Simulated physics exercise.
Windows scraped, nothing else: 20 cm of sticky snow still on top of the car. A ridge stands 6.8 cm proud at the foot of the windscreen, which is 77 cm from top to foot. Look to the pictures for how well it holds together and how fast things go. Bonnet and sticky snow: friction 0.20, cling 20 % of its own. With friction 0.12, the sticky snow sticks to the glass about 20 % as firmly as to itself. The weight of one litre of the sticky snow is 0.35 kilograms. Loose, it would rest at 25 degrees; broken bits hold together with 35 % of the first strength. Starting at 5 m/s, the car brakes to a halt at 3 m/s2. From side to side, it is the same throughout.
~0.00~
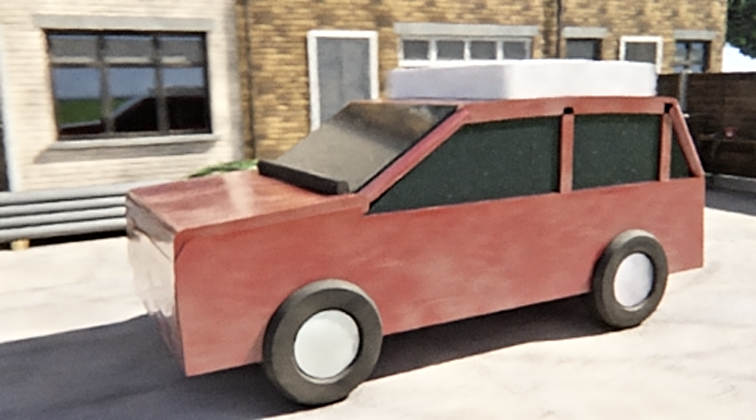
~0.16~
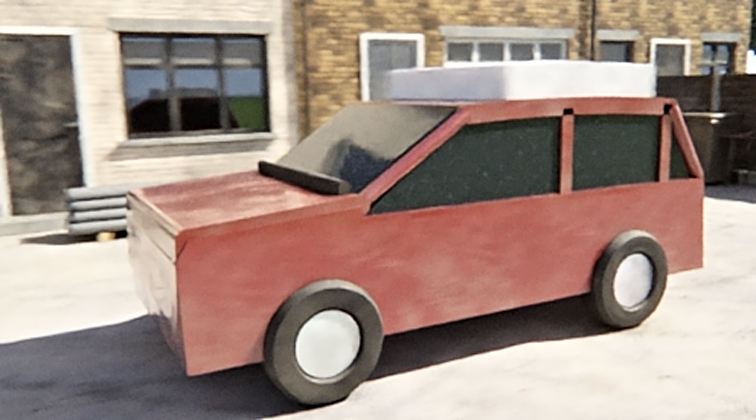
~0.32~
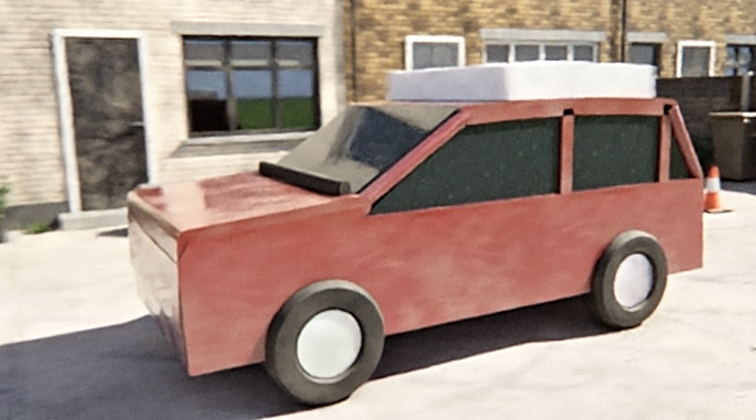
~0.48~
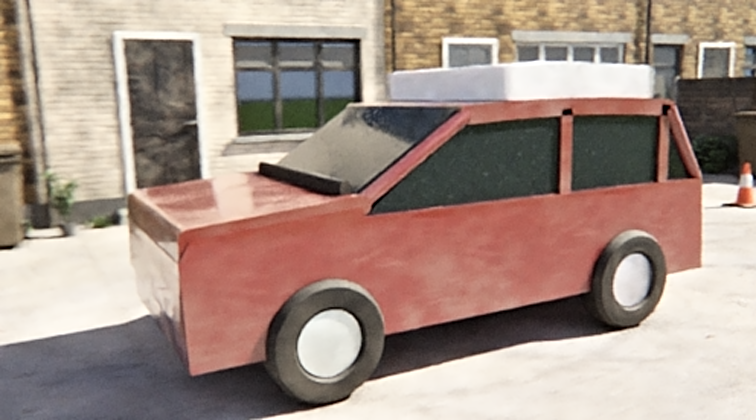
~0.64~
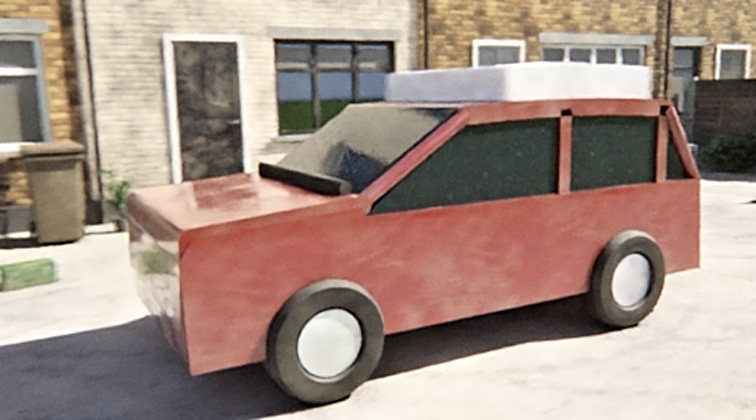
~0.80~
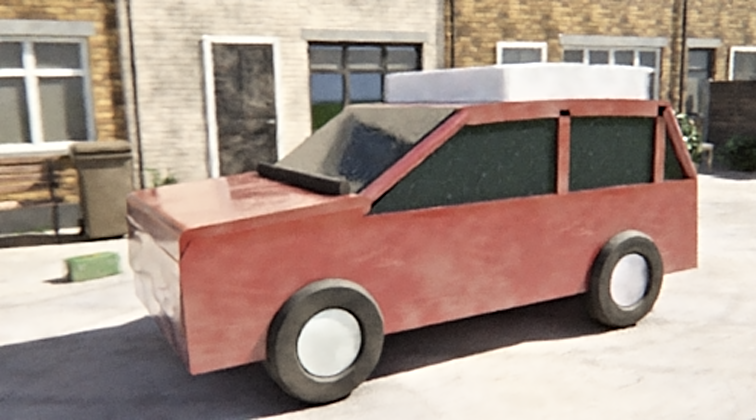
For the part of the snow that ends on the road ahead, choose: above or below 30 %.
Expect below.
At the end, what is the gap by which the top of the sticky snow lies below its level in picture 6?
The gap comes to roughly 0 centimetres.
After 1.32 s, all of the snow is on the roof, none on the glass, none on the bonnet and none has gone off the nose.
After 1.94 s, all of the snow is on the roof, none on the glass, none on the bonnet and none has gone off the nose.
After 2.55 s, all of the snow is on the roof, none on the glass, none on the bonnet and none has gone off the nose.
After 3.17 s, all of the snow is on the roof, none on the glass, none on the bonnet and none has gone off the nose.
After 3.27 s, all of the snow is on the roof, none on the glass, none on the bonnet and none has gone off the nose.
